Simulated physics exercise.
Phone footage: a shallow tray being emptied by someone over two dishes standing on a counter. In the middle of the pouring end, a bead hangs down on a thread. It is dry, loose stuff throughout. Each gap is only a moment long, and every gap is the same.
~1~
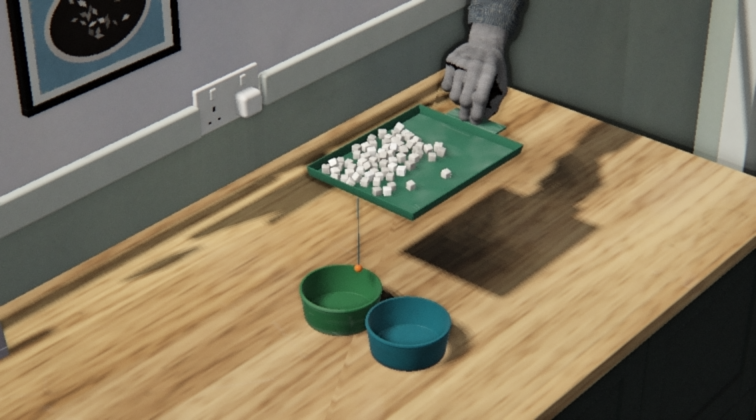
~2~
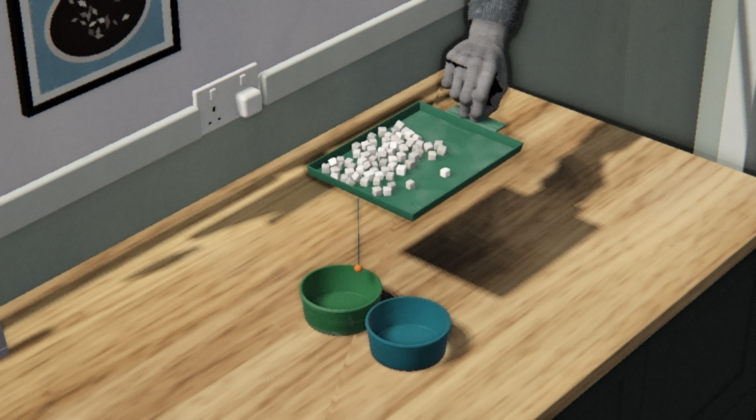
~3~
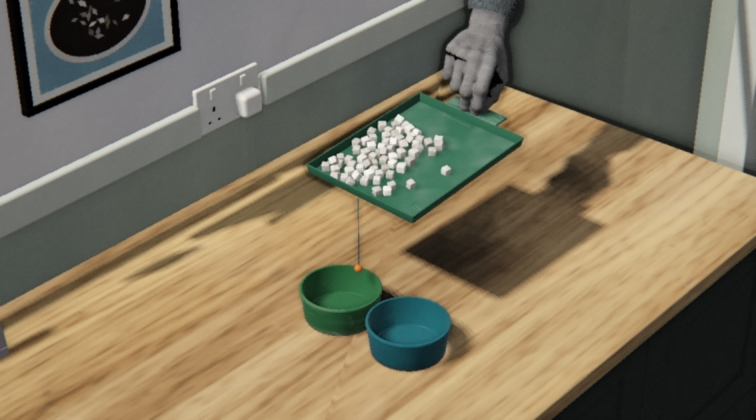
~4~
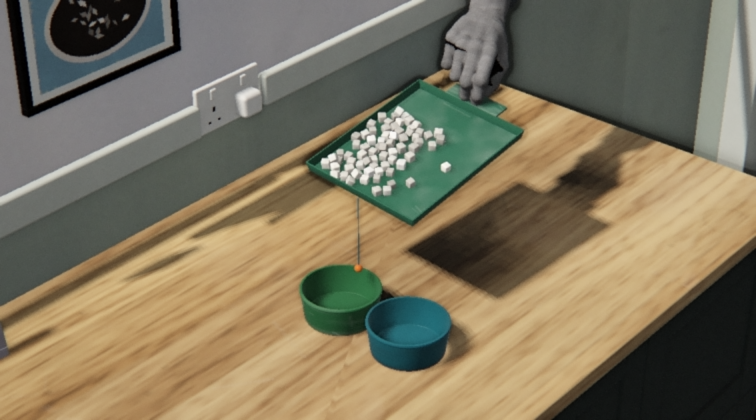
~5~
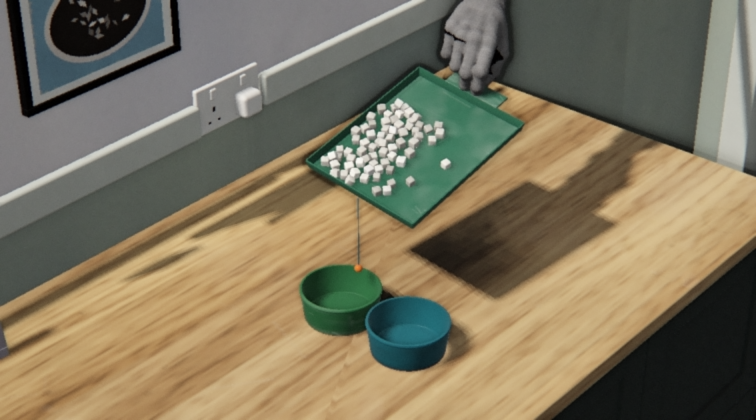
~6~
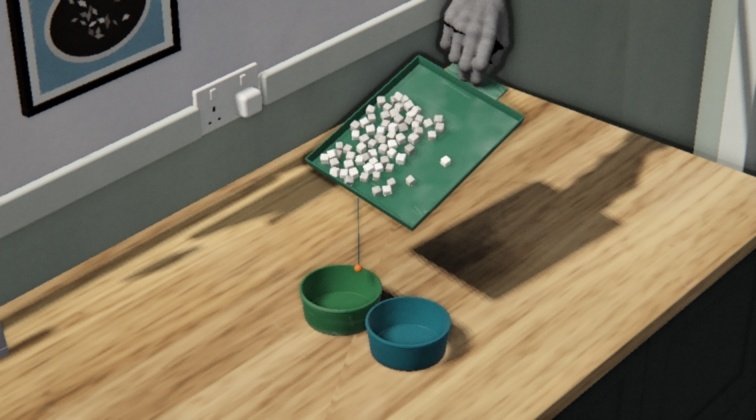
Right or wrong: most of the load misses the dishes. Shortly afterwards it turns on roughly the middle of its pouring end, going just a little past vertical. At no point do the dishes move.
Wrong, the dishes get over half.
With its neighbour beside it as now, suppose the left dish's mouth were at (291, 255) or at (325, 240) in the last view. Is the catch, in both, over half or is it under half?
In the first position a minority, in the second a minority.
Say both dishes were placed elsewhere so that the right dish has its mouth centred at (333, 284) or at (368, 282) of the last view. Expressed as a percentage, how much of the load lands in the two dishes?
It would be roughly 10 per cent, followed by roughly 20 per cent.
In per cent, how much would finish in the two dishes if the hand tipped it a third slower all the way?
It would be close to 60 per cent.
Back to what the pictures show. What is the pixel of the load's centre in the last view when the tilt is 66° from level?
In the last view, the load is centred near (393, 193).
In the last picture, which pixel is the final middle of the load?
Roughly pixel (397, 334).
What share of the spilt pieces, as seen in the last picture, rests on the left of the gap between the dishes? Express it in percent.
About 20 per cent.
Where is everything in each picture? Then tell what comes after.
In the first frame, corners of the pouring end (310, 166) and (413, 212), level; middle of the load (380, 158), sugar cubes; left dish (314, 316); right dish (382, 351); bead on its thread (359, 268).
In the second frame, corners of the pouring end (310, 166) and (413, 212), level; middle of the load (380, 156).
In the third frame, corners of the pouring end (309, 164) and (413, 215), tipped barely, lowest at the right corner; middle of the load (380, 153).
In the fourth frame, corners of the pouring end (309, 162) and (412, 218), tipped a little, lowest at the right corner; middle of the load (380, 148).
In the fifth frame, corners of the pouring end (309, 160) and (412, 221), tipped clearly, lowest at the right corner; middle of the load (384, 143).
In the sixth frame, corners of the pouring end (308, 158) and (412, 225), tipped clearly, lowest at the right corner; middle of the load (383, 140); left dish (314, 316); right dish (382, 351).
Just after the last frame, tray tipped steeply; almost all on the tray; about a tenth in the air.
A moment on, tray tipped past a quarter turn; the larger part on the tray; roughly a quarter in the right dish; just a few in the left dish; just a few outside both; just a few in the air.
Further on, tray tipped past a quarter turn; roughly half in the right dish; roughly a quarter in the left dish; roughly a quarter outside both; just a few in the air.
When it is over, tray tipped past a quarter turn; roughly half in the right dish; roughly a quarter in the left dish; roughly a quarter outside both; just a few in the air.
